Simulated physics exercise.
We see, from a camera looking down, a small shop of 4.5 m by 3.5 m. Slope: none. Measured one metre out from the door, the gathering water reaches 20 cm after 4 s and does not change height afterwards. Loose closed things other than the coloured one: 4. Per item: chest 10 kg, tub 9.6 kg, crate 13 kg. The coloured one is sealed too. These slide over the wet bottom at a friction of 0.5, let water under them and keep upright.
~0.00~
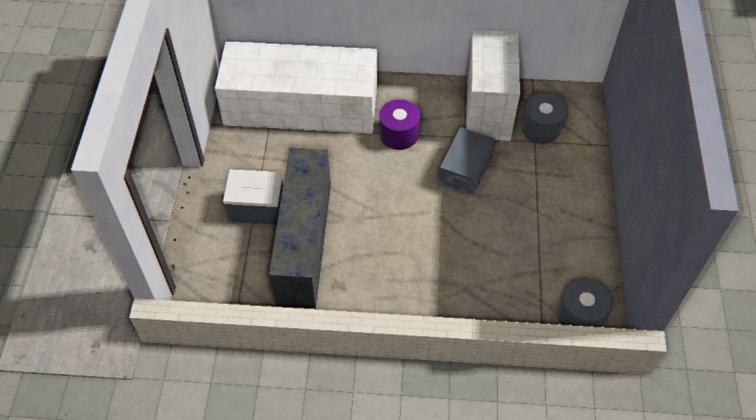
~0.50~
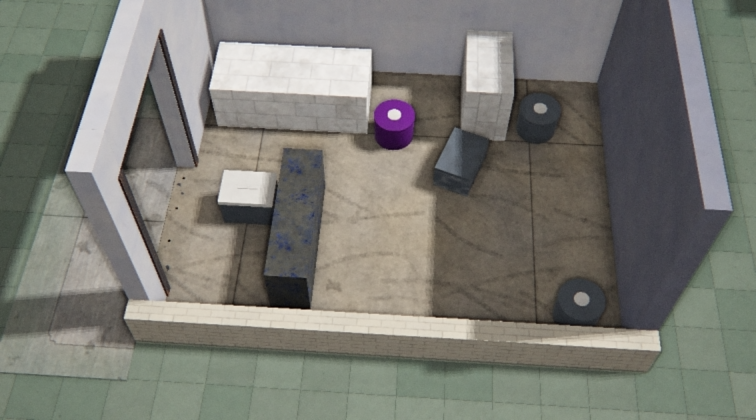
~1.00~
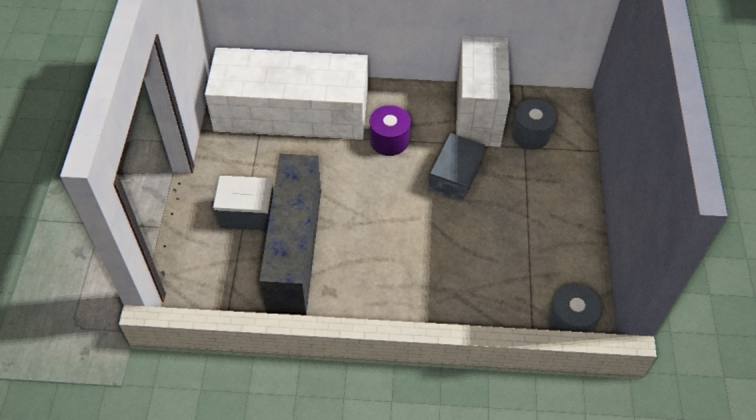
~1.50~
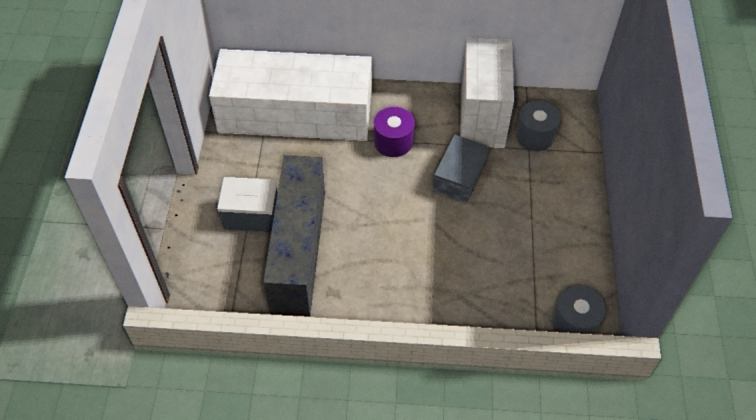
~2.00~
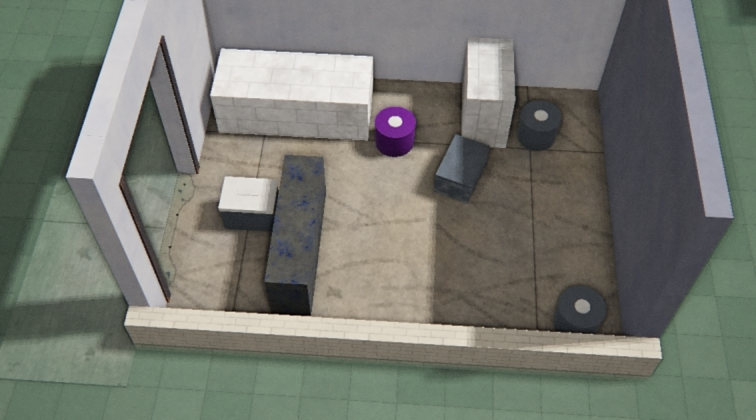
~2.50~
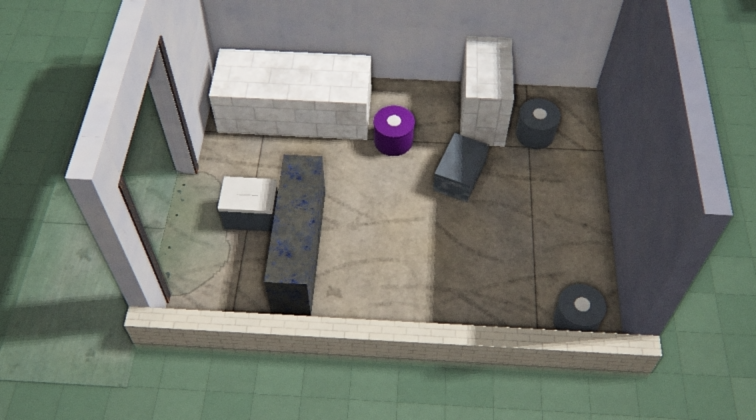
Green water spreads over the ground outside and through the doorway while everything inside stays still.
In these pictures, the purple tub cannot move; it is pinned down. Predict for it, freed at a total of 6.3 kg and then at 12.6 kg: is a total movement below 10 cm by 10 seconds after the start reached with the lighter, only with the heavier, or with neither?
The heavier option is still too light.
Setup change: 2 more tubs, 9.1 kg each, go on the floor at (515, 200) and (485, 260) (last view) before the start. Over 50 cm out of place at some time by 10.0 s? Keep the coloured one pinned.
Note, in sequence: Not exceeded, exceeded.
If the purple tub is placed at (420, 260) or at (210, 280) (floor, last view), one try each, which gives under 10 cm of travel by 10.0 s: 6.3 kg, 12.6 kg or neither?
Log: Try 1 the heavier pick is required; try 2 neither pick works.
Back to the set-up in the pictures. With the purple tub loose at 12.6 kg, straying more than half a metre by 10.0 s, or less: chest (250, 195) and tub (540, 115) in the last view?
Respectively: Threshold exceeded and threshold not reached.
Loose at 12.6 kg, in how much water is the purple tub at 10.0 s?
7 cm, roughly.
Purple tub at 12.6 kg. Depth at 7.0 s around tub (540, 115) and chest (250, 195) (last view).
Some 0 cm at the first, some 13 cm at the second.
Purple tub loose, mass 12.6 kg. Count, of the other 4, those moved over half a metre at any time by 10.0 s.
Counting them up, I find 3.
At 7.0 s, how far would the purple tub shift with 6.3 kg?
About 60 cm.
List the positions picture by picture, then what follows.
The purple tub at (400, 115) rests on the ground; 0.0 m2 under water; 0 of 5 have shifted, in the first picture.
The purple tub at (394, 115), on the bottom; 0.0 m2 under water; 0 of 5 have shifted, in the second picture.
The purple tub at (390, 121), on the bottom; water covers 0.0 m2; 0 of 5 have shifted, in the third picture.
The purple tub at (394, 122), on the bottom; water covers 0.0 m2; 0 of 5 have shifted, in the fourth picture.
The purple tub at (395, 122) rests on the ground; 0.0 m2 under water; 0 of 5 have shifted, in the fifth picture.
The purple tub at (394, 121), on the bottom; water covers 0.6 m2; 0 of 5 have shifted, in the sixth picture.
After 3.5 s the purple tub would be 0 cm from its start with 6.3 kg and 0 cm from its start with 12.6 kg; 0 cm of water round it then.
After 4.5 s the purple tub would be 0 cm from its start with 6.3 kg and 0 cm from its start with 12.6 kg; 0 cm of water round it then.
After 7.0 s the purple tub would be 66 cm from its start with 6.3 kg and 16 cm from its start with 12.6 kg; 4 cm of water round it then.
After 10.0 s the purple tub would be 17 cm from its start with 6.3 kg and 44 cm from its start with 12.6 kg; 7 cm of water round it then.
